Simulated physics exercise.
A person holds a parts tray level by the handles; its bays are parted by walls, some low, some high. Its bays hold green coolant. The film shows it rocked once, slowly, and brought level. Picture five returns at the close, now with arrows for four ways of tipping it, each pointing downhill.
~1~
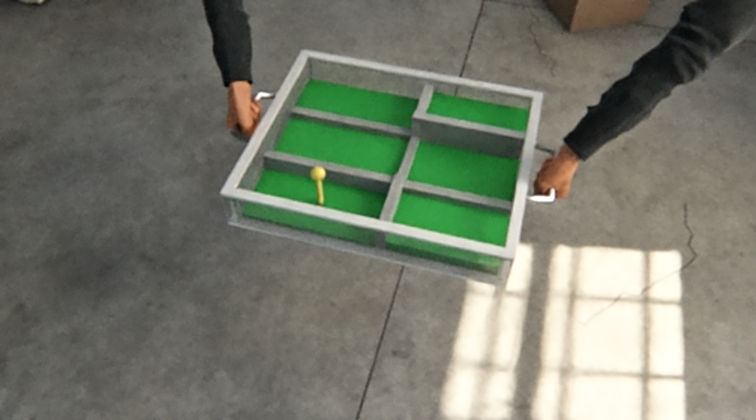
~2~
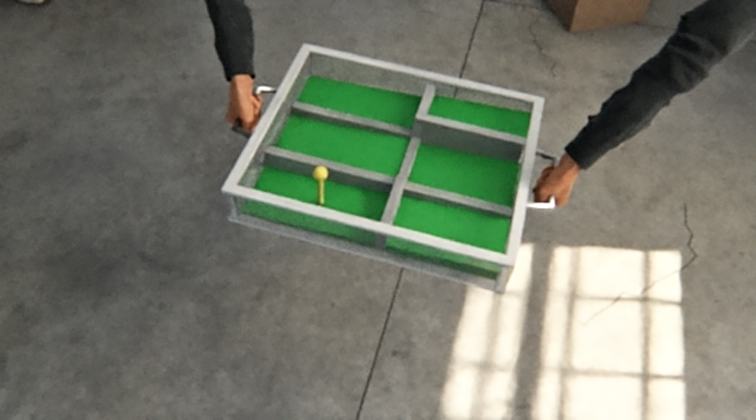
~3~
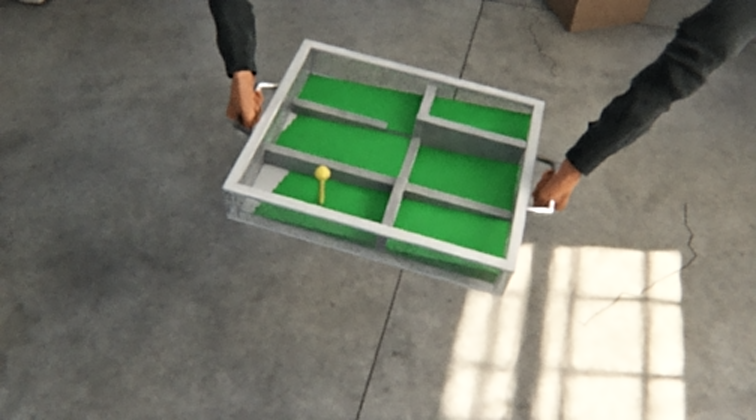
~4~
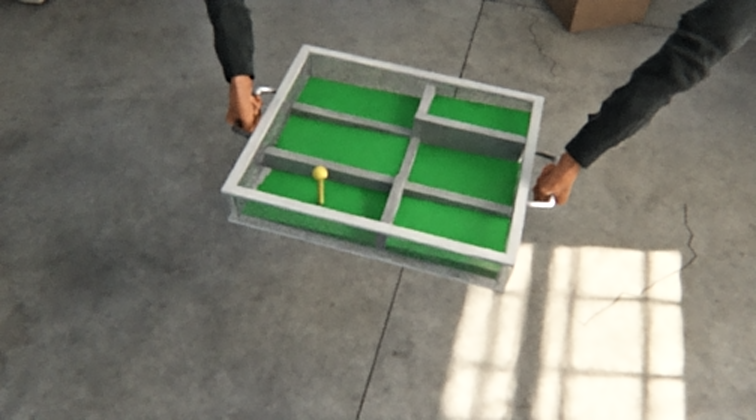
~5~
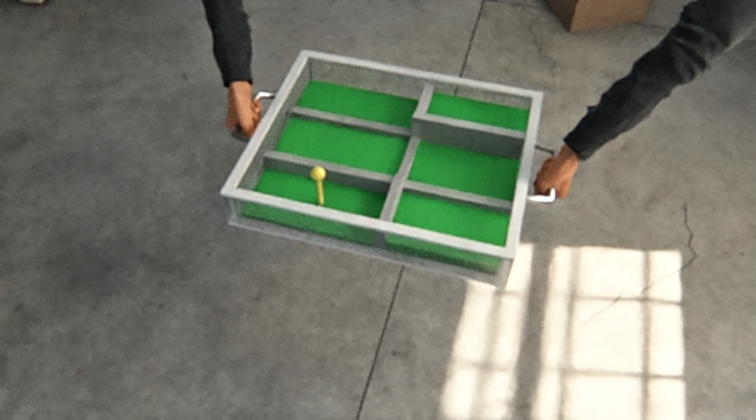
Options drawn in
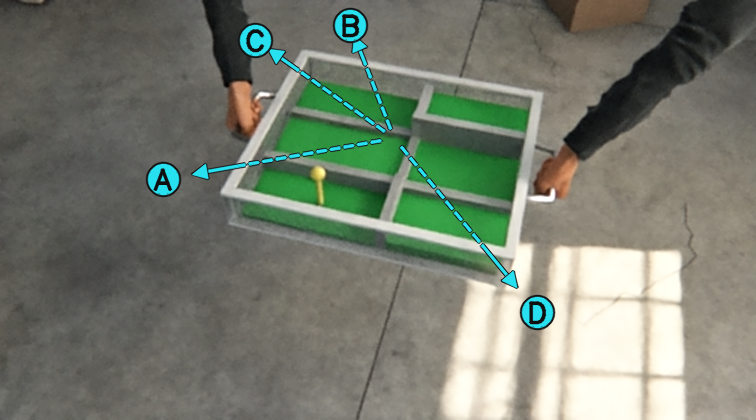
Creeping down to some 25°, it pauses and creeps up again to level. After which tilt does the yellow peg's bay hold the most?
Arrow A.
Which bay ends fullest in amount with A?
It is the front left one.
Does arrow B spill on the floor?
Yes.
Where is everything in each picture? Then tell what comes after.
The tray is level; deepest in the back right bay, at (474, 118), shallowest in the front left; yellow peg at (318, 174).
Tipped about 3° down to the right; no wall is crossed.
Tipped about 6° down to the right; liquid runs over the wall between the centre left and back left bays; yellow peg at (322, 173).
Tipped about 3° down to the right; no wall is crossed.
The tray is level; deepest in the back right bay, at (474, 118), shallowest in the front left; yellow peg at (318, 174).
On the marked copy, A ends at (197, 173); B ends at (356, 41); C ends at (272, 52); D ends at (513, 283).
With A, about 25 % of the liquid ends in the peg's bay; about 42 % goes over the rim.
With B, about 5 % of the liquid ends in the peg's bay; about 36 % goes over the rim.
With C, about 6 % of the liquid ends in the peg's bay; about 42 % goes over the rim.
With D, about 8 % of the liquid ends in the peg's bay; about 37 % goes over the rim.
